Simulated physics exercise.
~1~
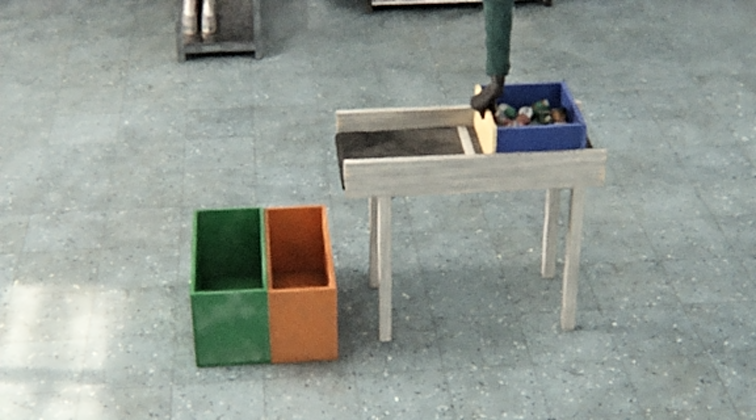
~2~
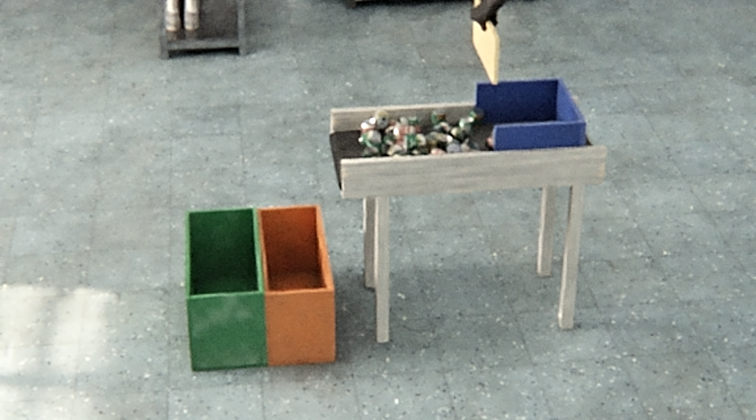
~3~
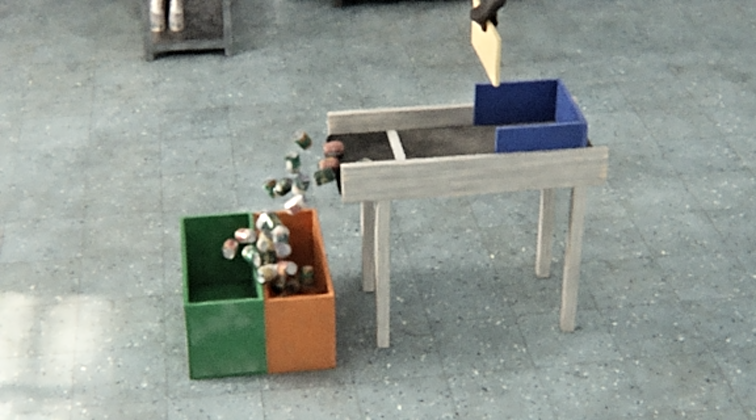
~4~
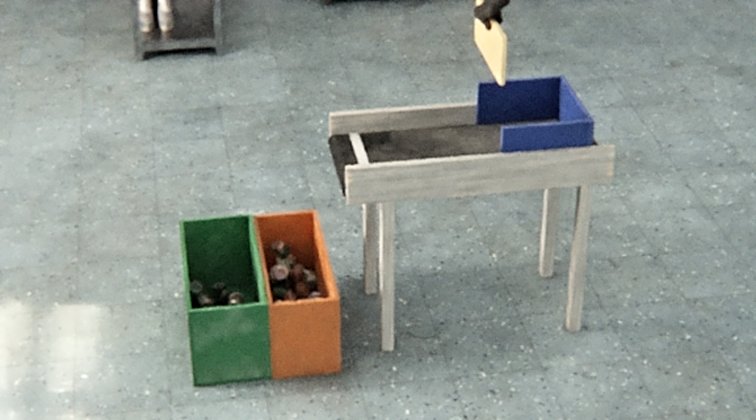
On a speckled floor, cans ride a belt leftward and drop into orange and green tubs.
